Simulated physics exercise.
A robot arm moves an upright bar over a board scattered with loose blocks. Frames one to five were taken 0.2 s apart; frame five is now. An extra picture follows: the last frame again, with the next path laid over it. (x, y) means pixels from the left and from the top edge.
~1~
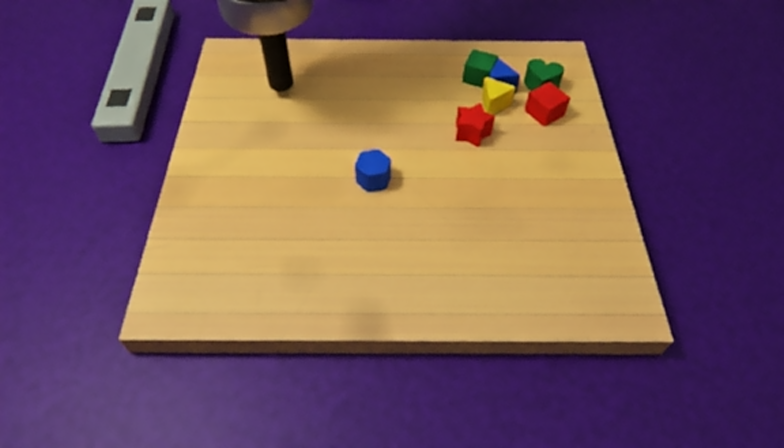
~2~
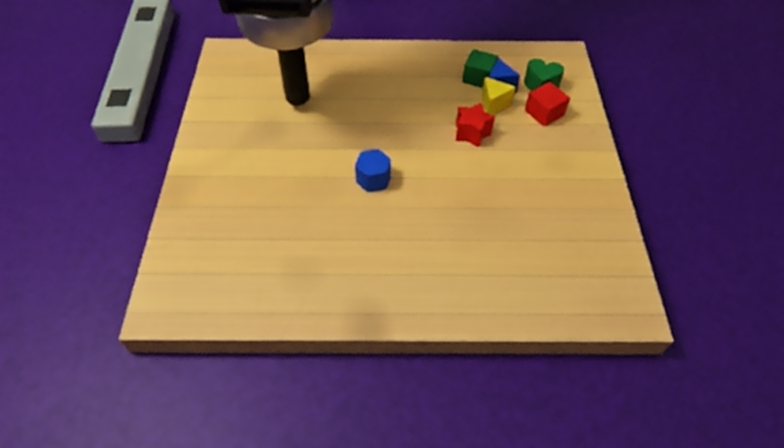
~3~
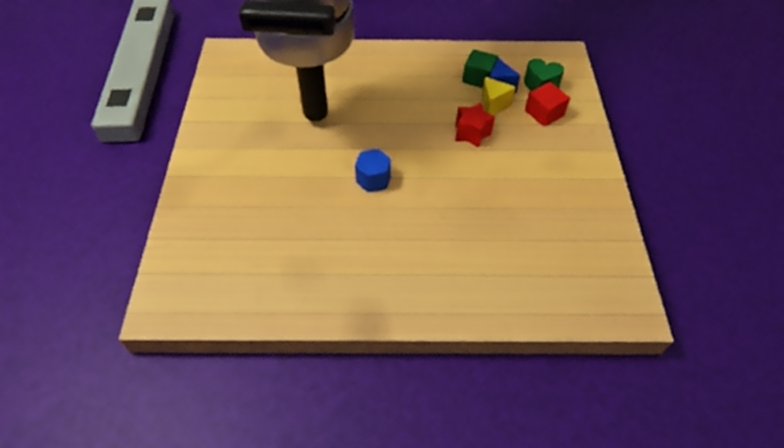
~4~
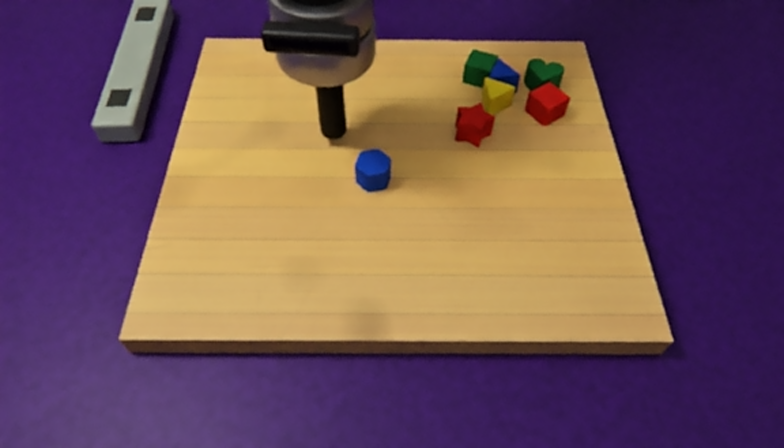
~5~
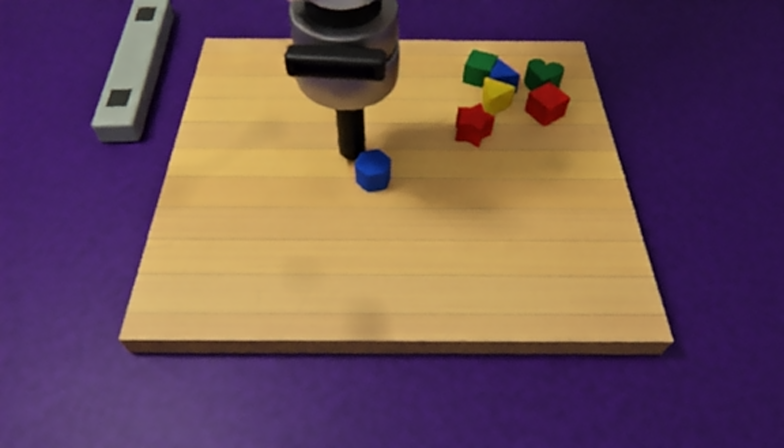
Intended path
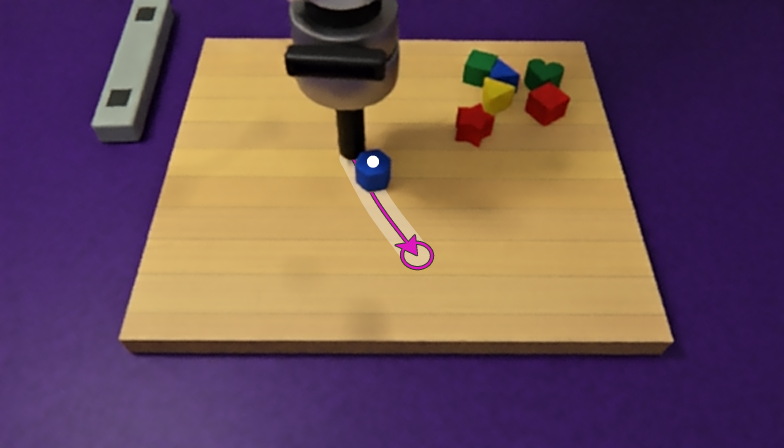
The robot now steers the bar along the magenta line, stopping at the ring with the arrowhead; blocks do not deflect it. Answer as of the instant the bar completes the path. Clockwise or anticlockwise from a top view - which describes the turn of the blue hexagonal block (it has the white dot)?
Counter-clockwise, from overhead.
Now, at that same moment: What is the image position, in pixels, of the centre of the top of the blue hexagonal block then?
That would be at about pixel (425, 199).
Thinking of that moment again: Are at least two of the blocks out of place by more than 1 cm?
It seems not.
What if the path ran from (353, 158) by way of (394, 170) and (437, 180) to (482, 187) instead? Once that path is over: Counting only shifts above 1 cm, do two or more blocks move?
No, I don't think so.
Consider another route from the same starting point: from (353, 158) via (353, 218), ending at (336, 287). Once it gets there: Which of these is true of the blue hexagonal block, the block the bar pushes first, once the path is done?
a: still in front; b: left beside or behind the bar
I'll go with b - left beside or behind the bar.
The line goes from (353, 158) via (370, 189) and (391, 222), ending at (417, 255); the dot is on the blue hexagonal block.
On the path given first. One third of the way, bar at (370, 183); blue hexagonal block at (398, 184), turned 45° anticlockwise.
Two thirds of the way, bar at (391, 215); blue hexagonal block at (423, 198), turned 105° anticlockwise.
At the end, bar at (418, 249); blue hexagonal block at (425, 199), turned 110° anticlockwise.
